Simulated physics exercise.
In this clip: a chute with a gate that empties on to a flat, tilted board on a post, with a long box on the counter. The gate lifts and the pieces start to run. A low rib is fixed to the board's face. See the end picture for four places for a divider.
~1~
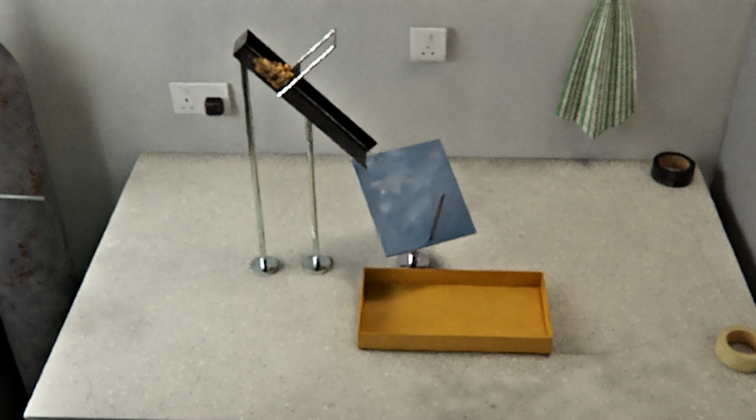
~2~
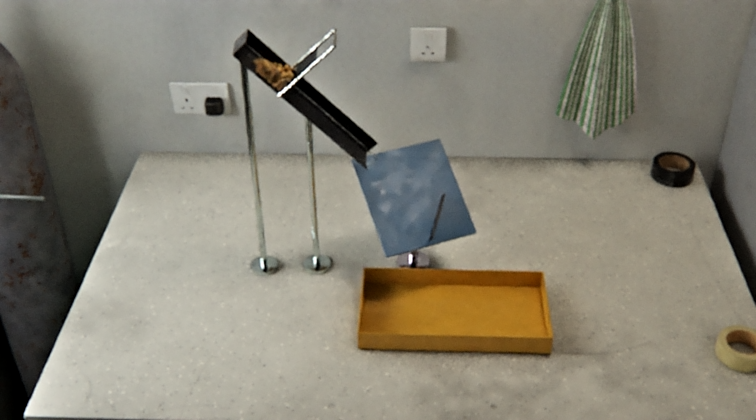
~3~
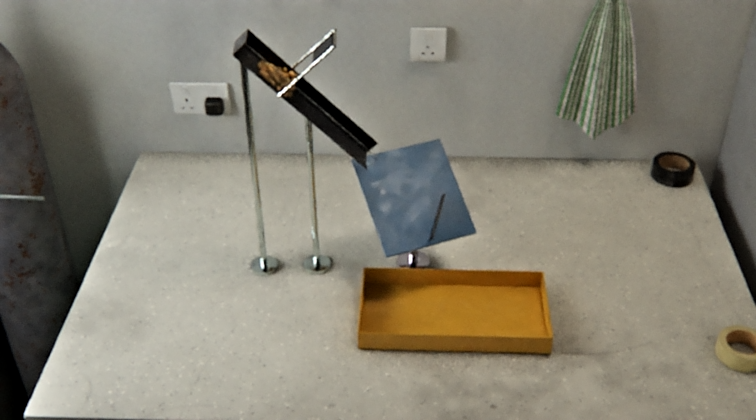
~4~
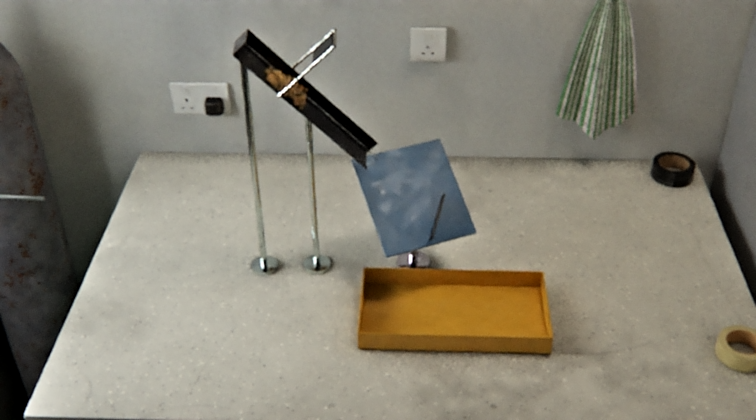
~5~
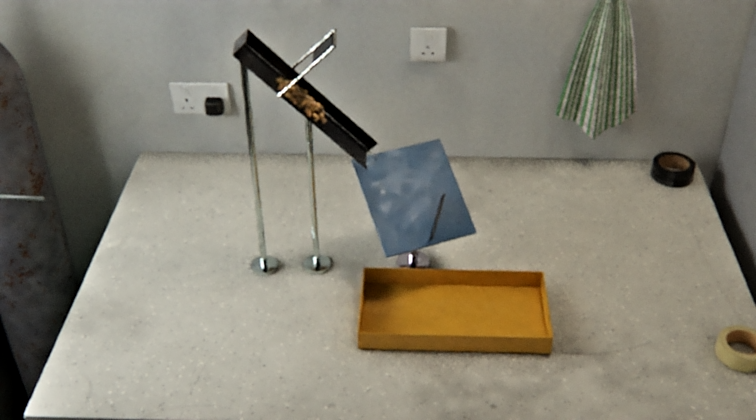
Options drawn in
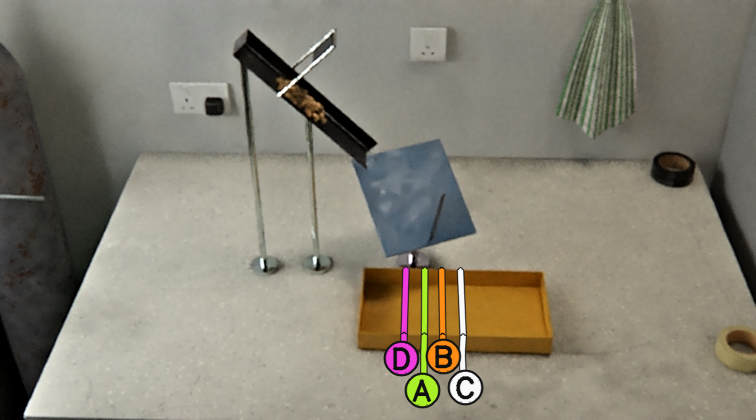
At first, a clump of small tan pieces rests near the top of a sloping black chute, above a tilted blue-grey board and an empty yellow box. The gate lifts slightly, and the pieces begin sliding down to the right, spreading out past it to around the chute's middle.
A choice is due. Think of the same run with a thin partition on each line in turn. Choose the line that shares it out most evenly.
The answer is line A.
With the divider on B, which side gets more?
Left.
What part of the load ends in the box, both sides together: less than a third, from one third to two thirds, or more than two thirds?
About that: More than two thirds.
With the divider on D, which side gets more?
The right side.
On the marked copy, line A crosses the front rim at (424, 334); line B crosses the front rim at (442, 335); line C crosses the front rim at (463, 335); line D crosses the front rim at (404, 334).
With A, of what is caught, about two thirds on the left of the divider, about a third on the right.
With B, of what is caught, nearly all on the left of the divider, a small part on the right.
With C, of what is caught, nearly all on the left of the divider, a small part on the right.
With D, of what is caught, a stray few on the left of the divider, nearly all on the right.
